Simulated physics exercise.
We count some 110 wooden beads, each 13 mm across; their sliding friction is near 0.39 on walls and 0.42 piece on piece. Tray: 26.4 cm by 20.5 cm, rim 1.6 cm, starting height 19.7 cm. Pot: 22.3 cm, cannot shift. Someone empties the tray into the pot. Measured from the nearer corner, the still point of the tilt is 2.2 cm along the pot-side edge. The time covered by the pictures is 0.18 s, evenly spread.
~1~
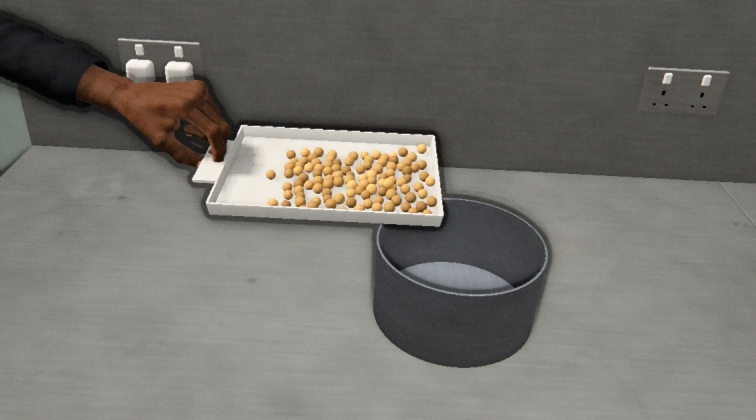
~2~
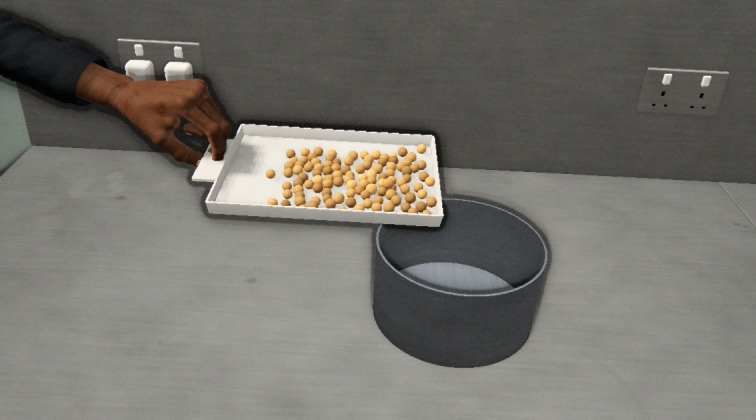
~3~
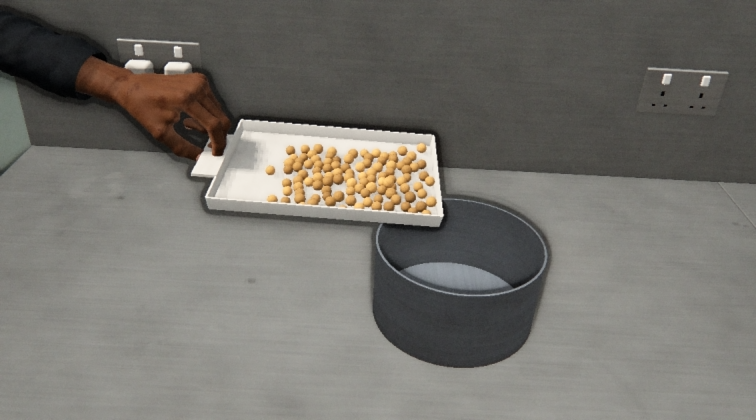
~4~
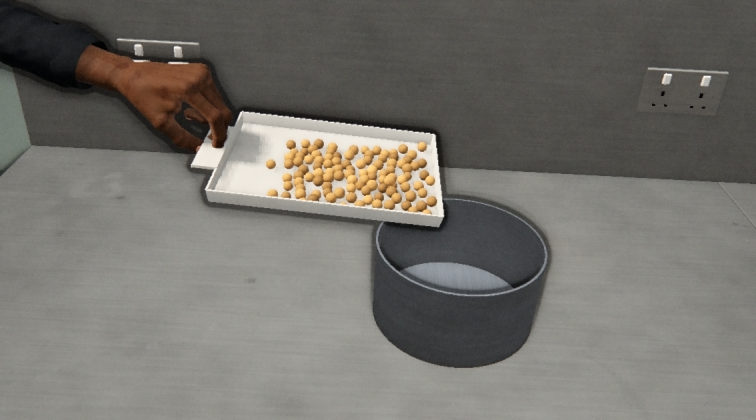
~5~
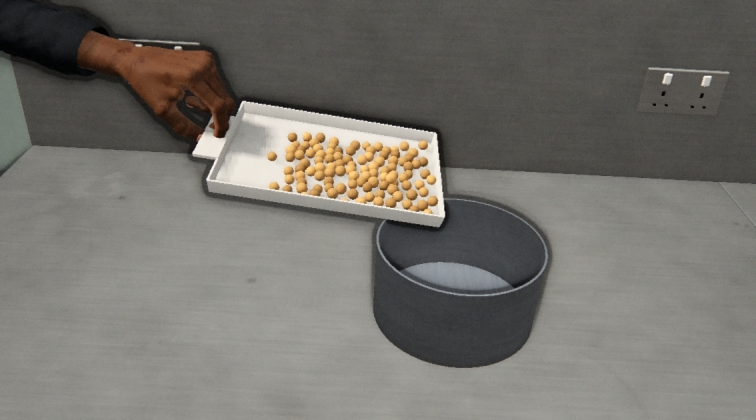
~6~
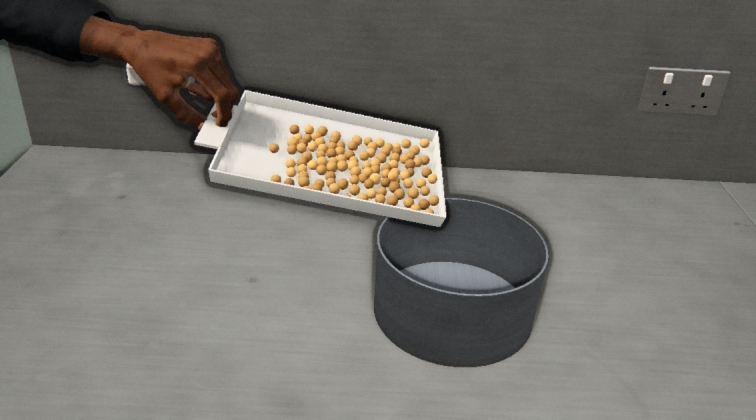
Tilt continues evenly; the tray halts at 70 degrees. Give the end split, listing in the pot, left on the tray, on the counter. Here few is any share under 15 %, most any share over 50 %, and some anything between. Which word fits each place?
Pot: Few; tray: Most; counter: Few.
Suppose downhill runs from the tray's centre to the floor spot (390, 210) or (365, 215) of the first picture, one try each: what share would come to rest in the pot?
First try: Around 0 percent; second try: Around 0 percent.
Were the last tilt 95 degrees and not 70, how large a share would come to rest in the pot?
That would give about 95 per cent.
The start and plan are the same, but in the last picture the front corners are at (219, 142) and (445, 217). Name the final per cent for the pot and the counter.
You'd end with pot at 30 and counter at 5.
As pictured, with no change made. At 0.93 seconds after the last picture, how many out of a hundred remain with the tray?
100%, roughly.
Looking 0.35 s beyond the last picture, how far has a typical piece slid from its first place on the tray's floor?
By then it sits near 4 cm from where it began.
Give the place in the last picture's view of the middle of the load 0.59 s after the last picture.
The load's centre is near (430, 152) at that time.
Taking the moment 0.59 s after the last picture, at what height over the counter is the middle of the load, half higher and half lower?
The halfway mark sits at about 26 cm.
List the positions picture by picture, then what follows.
Tray tilt 0 degrees, front corners at (209, 202) and (440, 214); middle of the pieces at (350, 180); pot at (462, 242), in the first picture.
Tray tilt 0 degrees, front corners at (209, 201) and (440, 214); middle of the pieces at (349, 180), in the second picture.
Tray tilt 2 degrees, front corners at (209, 196) and (440, 215); middle of the pieces at (349, 178), in the third picture.
Tray tilt 4 degrees, front corners at (209, 189) and (441, 215), lowest corner right front; middle of the pieces at (350, 175), in the fourth picture.
Tray tilt 7 degrees, front corners at (210, 179) and (442, 215), lowest corner right front; middle of the pieces at (351, 170), in the fifth picture.
Tray tilt 10 degrees, front corners at (212, 169) and (443, 215), lowest corner right front; middle of the pieces at (353, 166); pot at (462, 242), in the sixth picture.
Then, 0.35 s after the last picture, tilt 39 degrees; the tray holds 100 %, the pot 0 %.
Then, 0.59 s after the last picture, tilt 59 degrees; the tray holds 100 %, the pot 0 %.
Then, 0.93 s after the last picture, tilt 70 degrees; the tray holds 100 %, the pot 0 %.
In the end, pot 0 %, tray 100 %, counter 0 %.
